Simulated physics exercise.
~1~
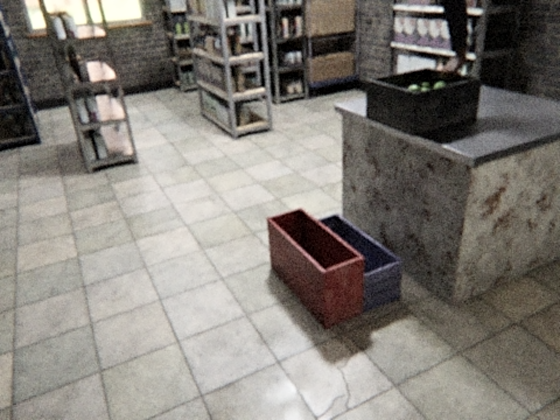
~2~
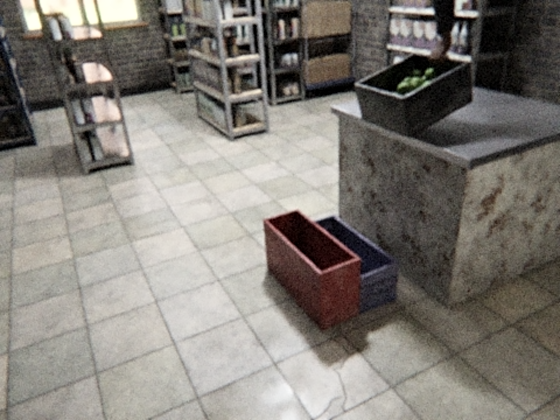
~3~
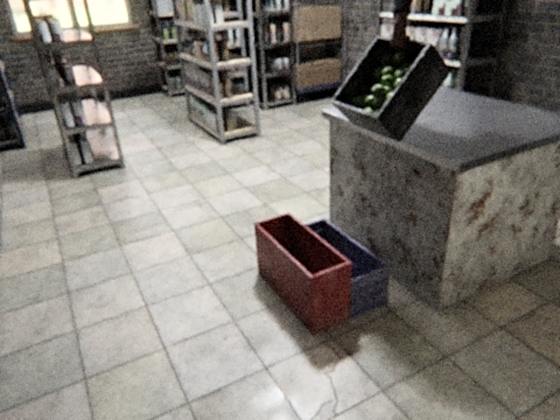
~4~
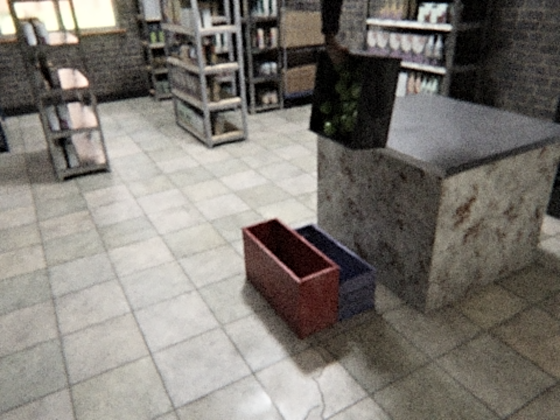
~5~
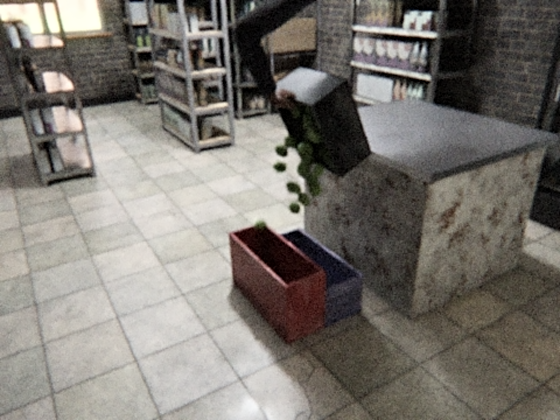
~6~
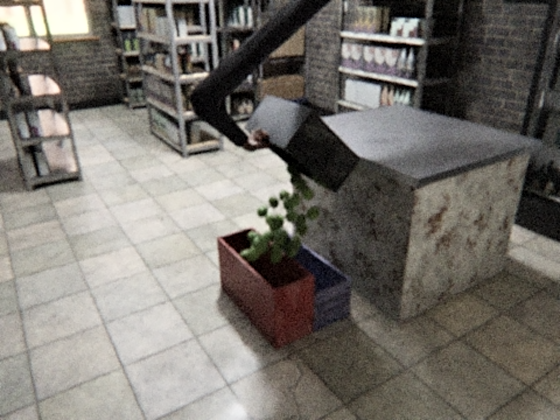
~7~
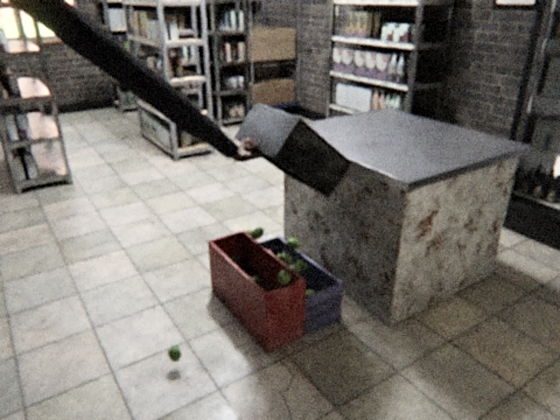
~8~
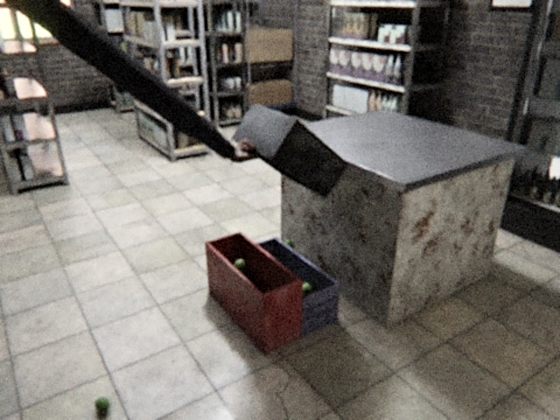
A dark arm tips a black crate of small green round fruit over the edge of a stained, grey-topped bench in a tiled storeroom, seen from slightly above. Stocked shelves line the brick walls behind, and a red trough and a blue tub stand side by side on the floor. The crate tilts steadily until it is upside down, and the fruit pours out in a clump towards the two containers. Most drops into the red trough, some into the blue tub. One piece rolls away across the tiles to the lower left, while the crate stays held, overturned, against the bench.
